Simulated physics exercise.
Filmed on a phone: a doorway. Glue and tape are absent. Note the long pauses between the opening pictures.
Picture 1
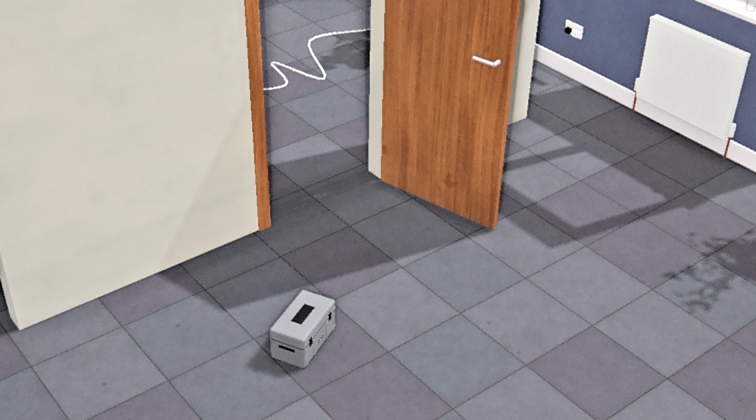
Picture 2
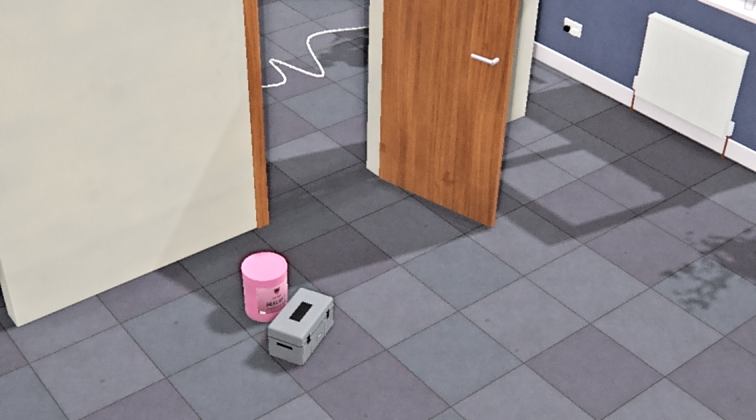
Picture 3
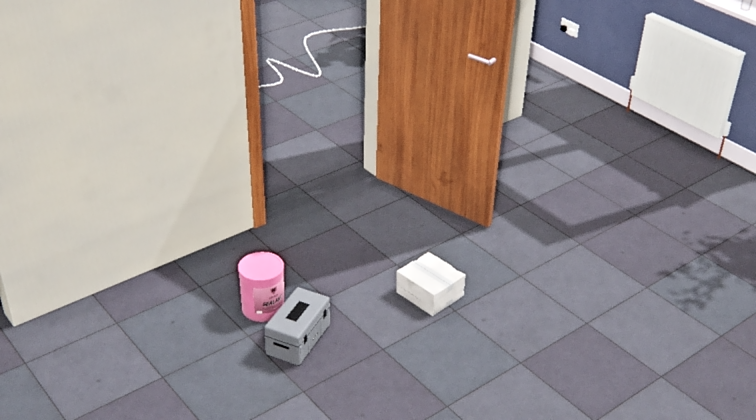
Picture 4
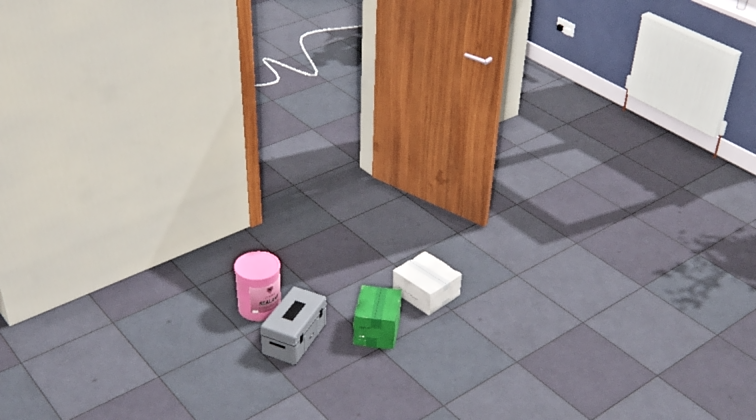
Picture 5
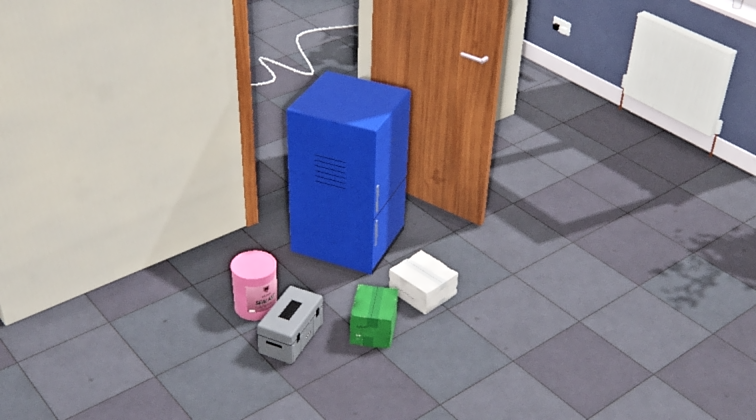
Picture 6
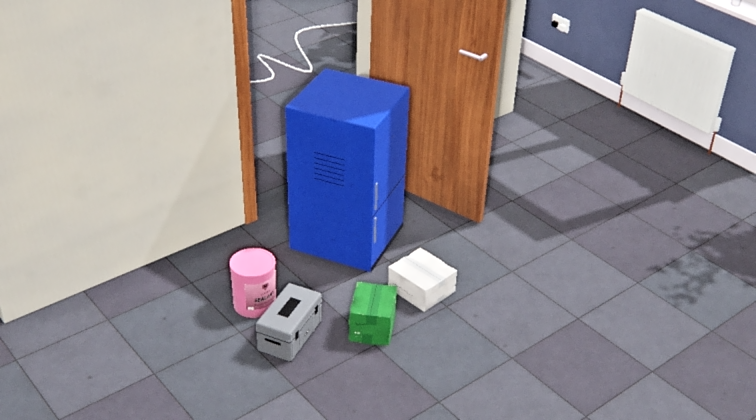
A grey toolbox sits alone on the tiled floor near a wide-open wooden door, then a pink pail appears behind it. A white parcel and next a green one show up to the right, and lastly a tall blue appliance stands in the doorway, while the door stays still.
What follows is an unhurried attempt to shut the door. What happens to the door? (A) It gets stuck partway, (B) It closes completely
It gets stuck partway (A).
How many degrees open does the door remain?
It comes to about 70°.
Then, 0.60 s past the last view, open by 92°.
Then, 0.90 s past the last view, open by 79°.
Finally, open by 72°; all 5 still in place. Final places as the last picture's camera would see them, blue appliance near (346, 171).
